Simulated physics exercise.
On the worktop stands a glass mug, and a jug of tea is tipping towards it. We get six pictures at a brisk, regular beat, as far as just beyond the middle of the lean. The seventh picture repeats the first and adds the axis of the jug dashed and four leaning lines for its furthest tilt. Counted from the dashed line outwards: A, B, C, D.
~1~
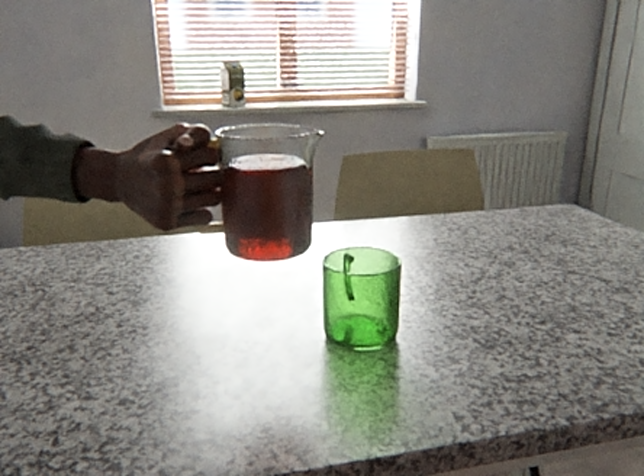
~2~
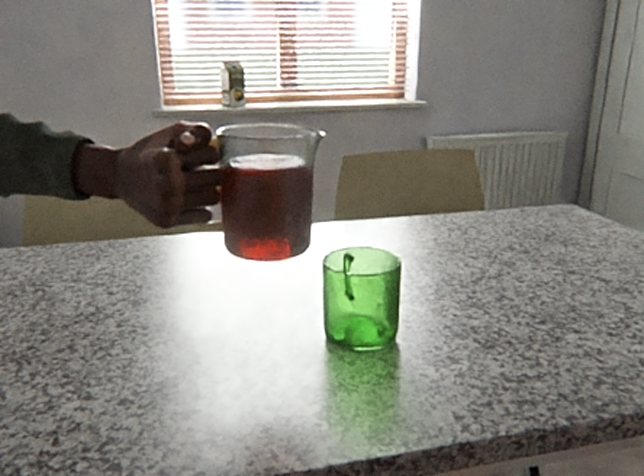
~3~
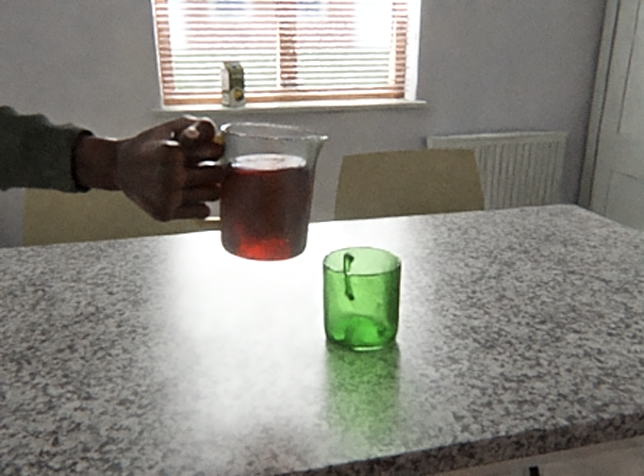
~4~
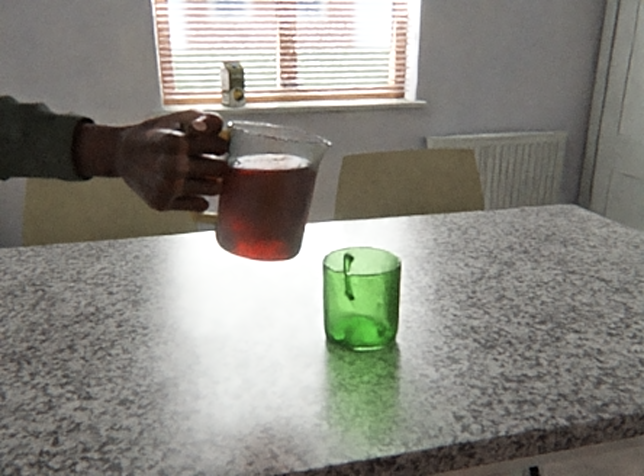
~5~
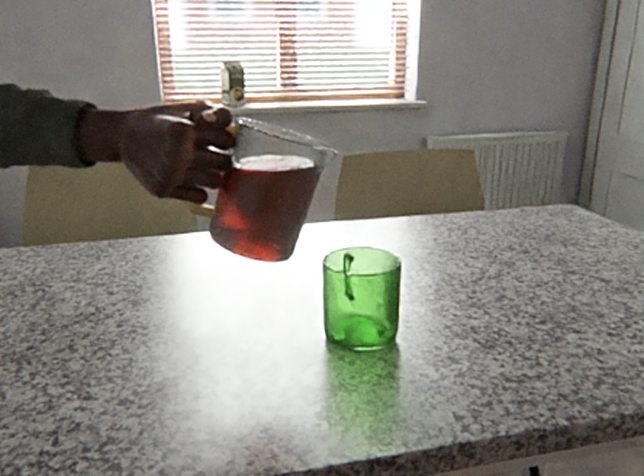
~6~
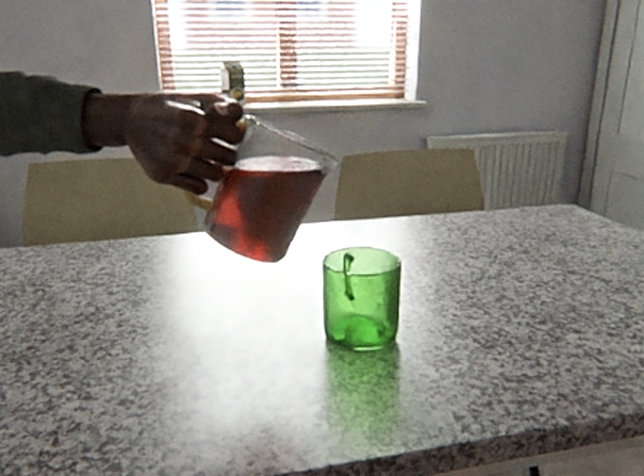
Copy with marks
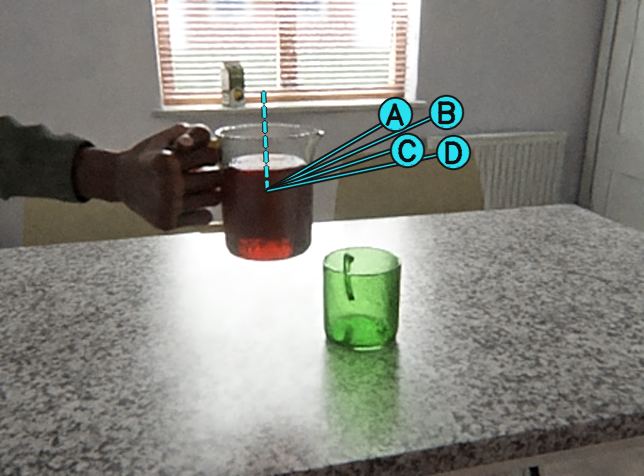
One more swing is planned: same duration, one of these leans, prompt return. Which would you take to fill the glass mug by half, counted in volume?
The answer is mark B.
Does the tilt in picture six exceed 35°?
No.
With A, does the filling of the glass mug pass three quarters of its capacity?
No, it does not.
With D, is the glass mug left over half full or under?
Over half.
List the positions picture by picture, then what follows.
Upright, lip at (321, 132); rim of the glass mug round (362, 260); nothing has left yet.
Upright, lip at (322, 133); nothing has left yet.
Tipped about 5°, lip at (325, 137); nothing has left yet.
Tipped about 11°, lip at (330, 144); nothing has left yet.
Tipped about 18°, lip at (335, 152); nothing has left yet.
Tipped about 26°, lip at (339, 161); nothing has left yet.
On the marked copy, A at (381, 125); B at (430, 118); C at (389, 151); D at (437, 155).
With A, the glass mug ends with about 36 % of what it can hold.
With B, the glass mug ends with about 49 % of what it can hold.
With C, the glass mug ends with about 62 % of what it can hold.
With D, the glass mug ends with about 70 % of what it can hold; 5 % of the tea is spilt.
